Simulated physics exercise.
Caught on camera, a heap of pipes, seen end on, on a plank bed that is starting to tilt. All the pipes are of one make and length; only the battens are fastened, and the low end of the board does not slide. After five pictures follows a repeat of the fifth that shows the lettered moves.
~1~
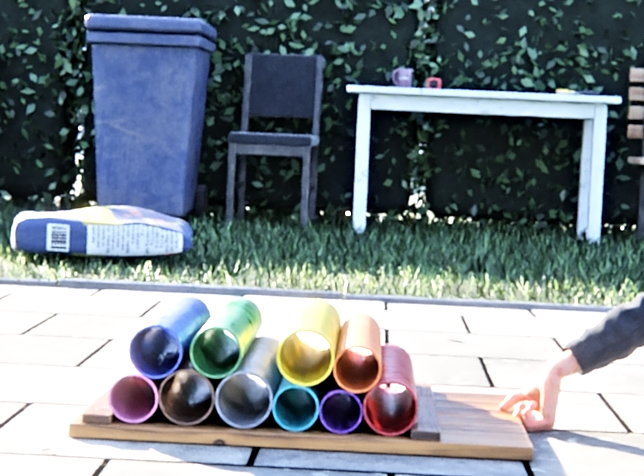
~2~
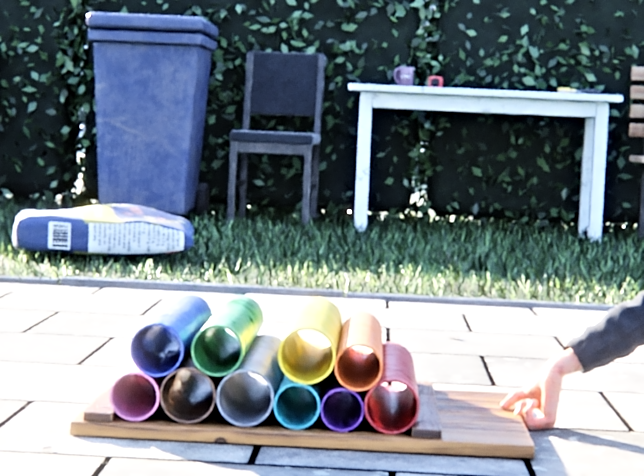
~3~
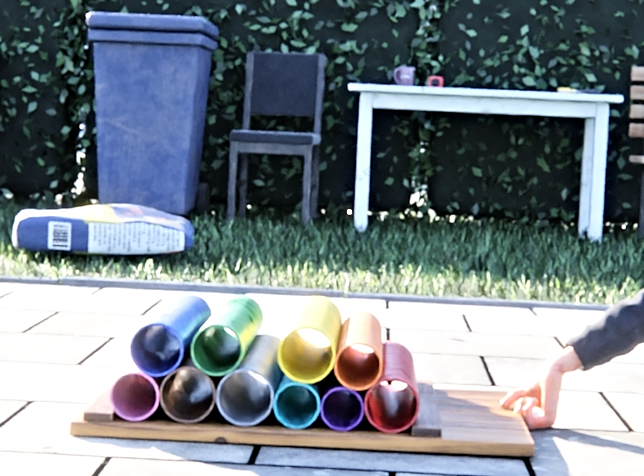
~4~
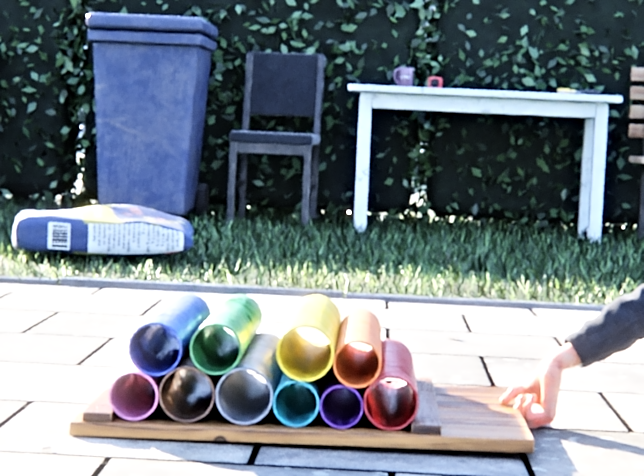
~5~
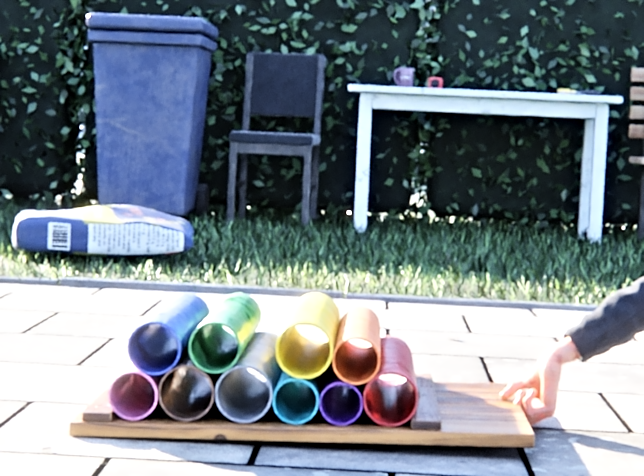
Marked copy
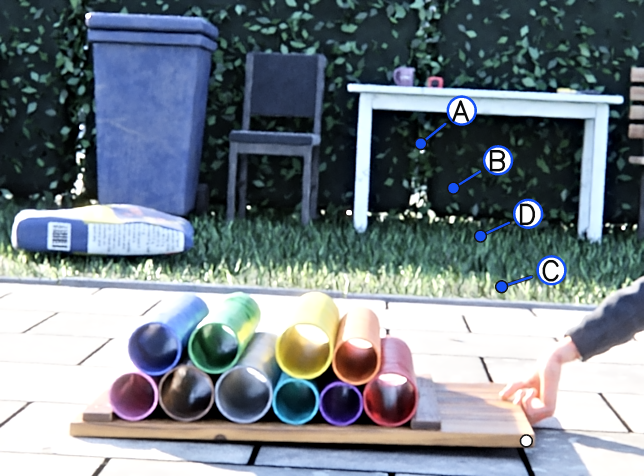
The clip opens on colourful pipes stacked in two rows between battens on a wooden board, with a hand at its right end and a bin, chair and table behind. The hand and forearm then shift very slightly at the board's edge, while the pipes show almost no movement.
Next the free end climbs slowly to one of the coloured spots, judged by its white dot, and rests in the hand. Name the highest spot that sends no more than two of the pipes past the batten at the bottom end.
It can be raised to C.
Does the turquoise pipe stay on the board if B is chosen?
The turquoise pipe: No.
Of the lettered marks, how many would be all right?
One of them.
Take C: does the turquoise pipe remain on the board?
Yes, with C.
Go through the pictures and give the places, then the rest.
The first picture shows red pipe (391, 408); orange pipe (357, 369); blue pipe (156, 351).
The second picture shows blue pipe (157, 350); green pipe (217, 350).
The third picture shows board (308, 407); purple pipe (342, 409); red pipe (392, 405); turquoise pipe (297, 406).
The fourth picture shows board (308, 405); pink pipe (134, 396); brown pipe (187, 394).
The fifth picture shows board (308, 403); pink pipe (133, 395); brown pipe (186, 393).
On the copy, A at (421, 143); B at (453, 188); C at (502, 287); D at (481, 236); the white dot at (526, 441).
On C. First, board at 15°.
Then, board at 21°.
Finally, board at 21°, none over the low batten.
By contrast, A ten over the low batten; B ten over the low batten; D ten over the low batten.
